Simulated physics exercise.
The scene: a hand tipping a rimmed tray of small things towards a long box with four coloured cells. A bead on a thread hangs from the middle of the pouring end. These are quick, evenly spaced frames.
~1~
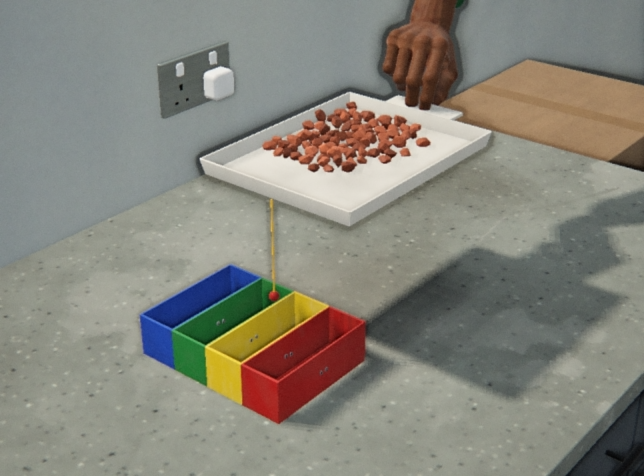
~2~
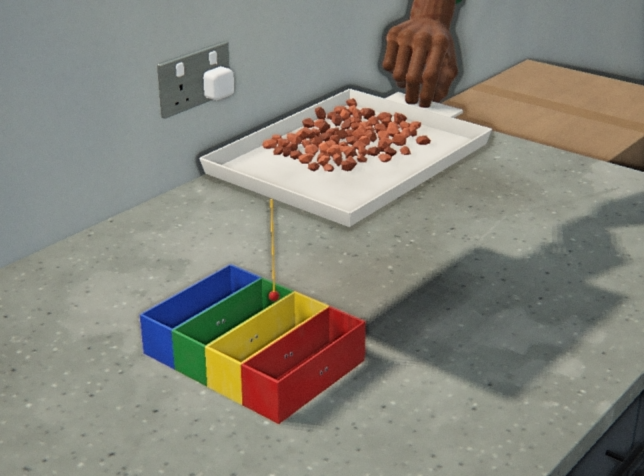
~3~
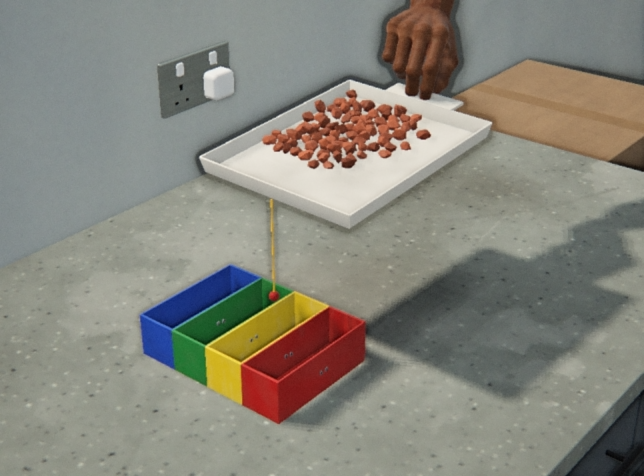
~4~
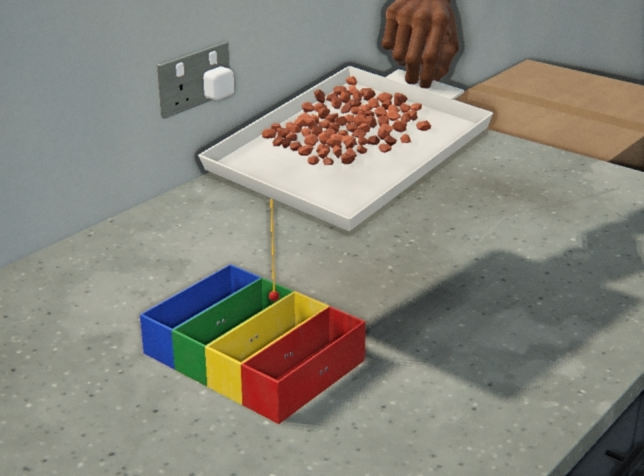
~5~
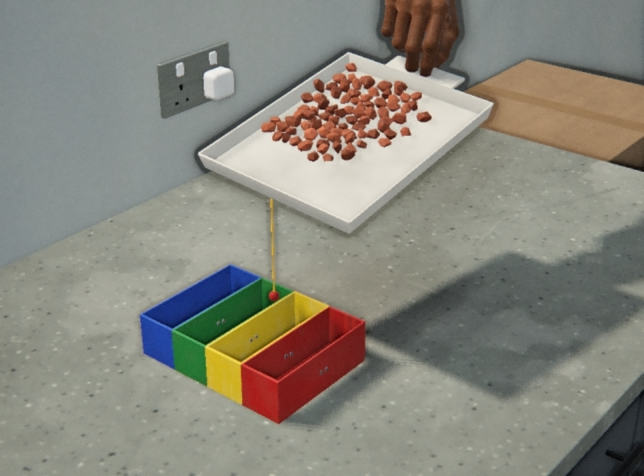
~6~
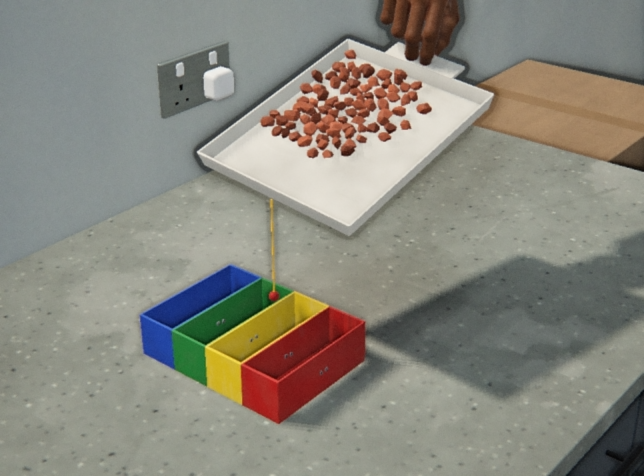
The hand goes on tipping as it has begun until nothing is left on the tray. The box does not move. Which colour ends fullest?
It favours the red compartment.
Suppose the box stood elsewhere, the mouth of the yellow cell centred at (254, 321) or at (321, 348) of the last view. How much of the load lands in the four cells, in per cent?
About 40 and 100 per cent.
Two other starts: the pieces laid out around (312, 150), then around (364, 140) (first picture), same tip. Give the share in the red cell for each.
Roughly 60 per cent, and 40 per cent.
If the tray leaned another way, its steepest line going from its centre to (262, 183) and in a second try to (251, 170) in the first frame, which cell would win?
The first try: The blue cell. The second: That blue cell.
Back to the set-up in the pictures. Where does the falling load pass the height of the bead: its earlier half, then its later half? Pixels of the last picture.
Around (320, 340) and then (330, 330).
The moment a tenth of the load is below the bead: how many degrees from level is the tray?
Near 70 degrees.
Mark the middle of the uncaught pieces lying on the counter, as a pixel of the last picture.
Near (368, 421).
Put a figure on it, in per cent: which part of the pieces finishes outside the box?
It comes to 50 per cent or so.
Shortly afterwards, tray tipped steeply; all but a few on the tray; a little falling or outside the box.
Next, tray tipped right over; near a third on the tray; near a quarter in the red cell; a little in the yellow cell; near a third falling or outside the box.
Some moments later, tray tipped past a quarter turn; near half in the red cell; a little in the yellow cell; only a few in the green cell; near half falling or outside the box.
In the end, tray tipped past a quarter turn; near half in the red cell; a little in the yellow cell; only a few in the green cell; none at all in the blue cell; near half outside the box.
